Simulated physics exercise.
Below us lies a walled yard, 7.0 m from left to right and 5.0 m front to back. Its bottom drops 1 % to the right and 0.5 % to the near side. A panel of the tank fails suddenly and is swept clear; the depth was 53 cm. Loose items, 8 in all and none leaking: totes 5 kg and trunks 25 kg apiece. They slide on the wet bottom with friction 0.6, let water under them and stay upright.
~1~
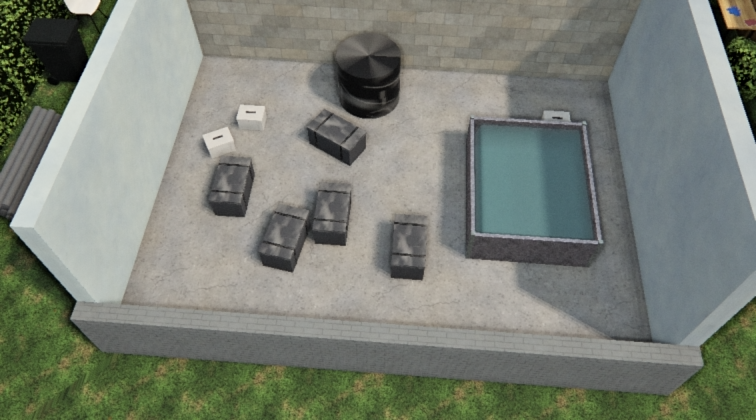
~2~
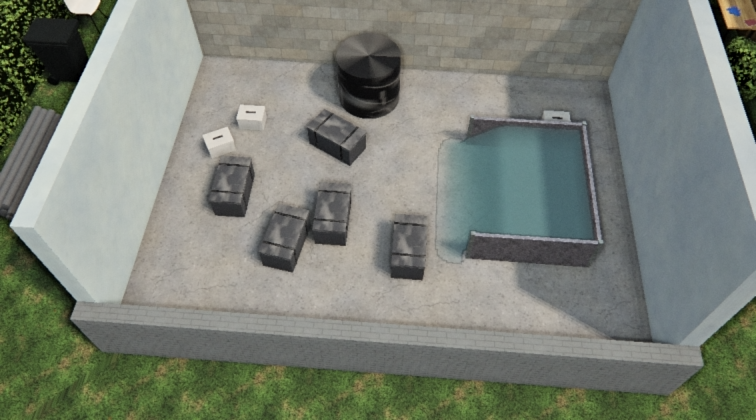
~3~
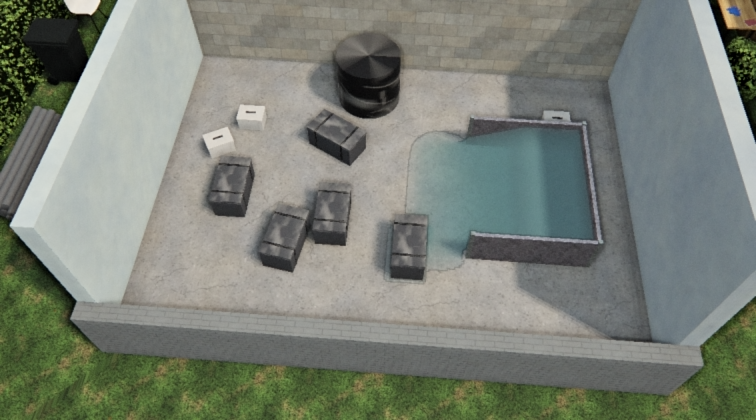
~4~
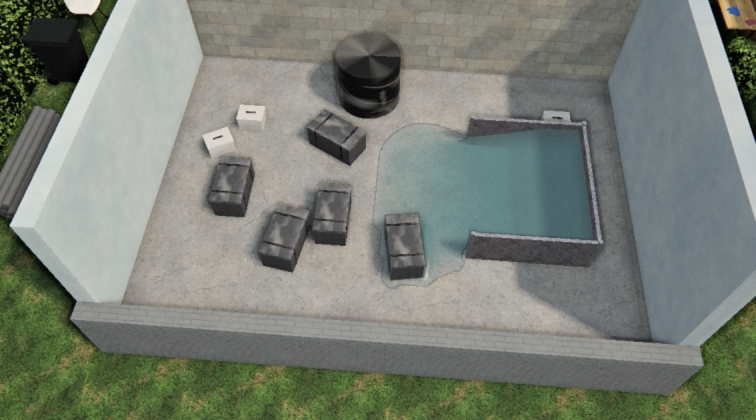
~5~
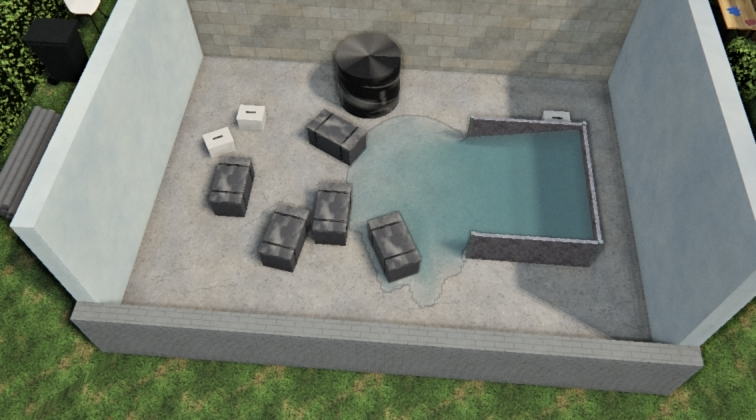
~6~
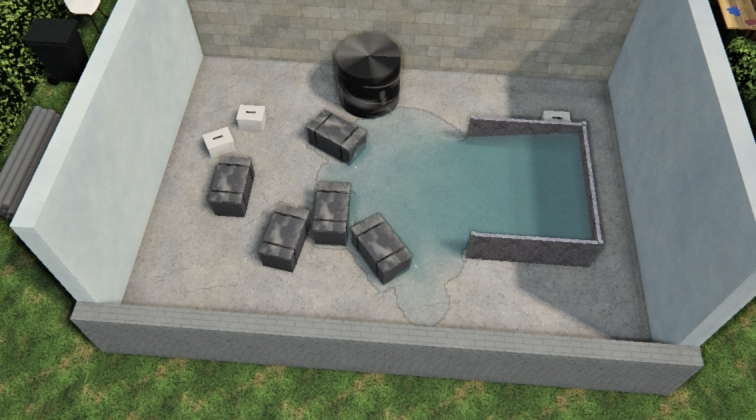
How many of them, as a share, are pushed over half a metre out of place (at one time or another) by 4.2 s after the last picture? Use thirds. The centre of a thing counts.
It is two thirds or above.
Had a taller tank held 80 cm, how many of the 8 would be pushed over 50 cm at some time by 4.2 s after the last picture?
In that case 7 of them.
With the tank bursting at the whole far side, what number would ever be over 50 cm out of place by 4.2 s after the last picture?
Then 1.
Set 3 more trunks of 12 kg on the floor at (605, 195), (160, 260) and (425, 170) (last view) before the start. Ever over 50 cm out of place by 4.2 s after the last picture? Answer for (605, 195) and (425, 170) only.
In that order: Short of it, more.
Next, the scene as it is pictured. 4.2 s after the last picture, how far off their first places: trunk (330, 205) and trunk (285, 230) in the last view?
In that order: 120 cm, 140 cm.
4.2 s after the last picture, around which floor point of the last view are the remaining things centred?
Near (286, 173).
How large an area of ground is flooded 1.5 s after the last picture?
Some 23 m2.
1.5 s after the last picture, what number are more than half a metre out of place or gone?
7 of them.
Then, 0.4 s after the last picture 1 of 8 are over 50 cm from their spots; 0 afloat.
Then, 1.5 s after the last picture 7 of 8 are over 50 cm from their spots; 1 afloat.
Then, 2.8 s after the last picture 7 of 8 are over 50 cm from their spots; 7 afloat.
Then, 4.2 s after the last picture 7 of 8 are over 50 cm from their spots, and 7 have been at some point; 7 afloat.
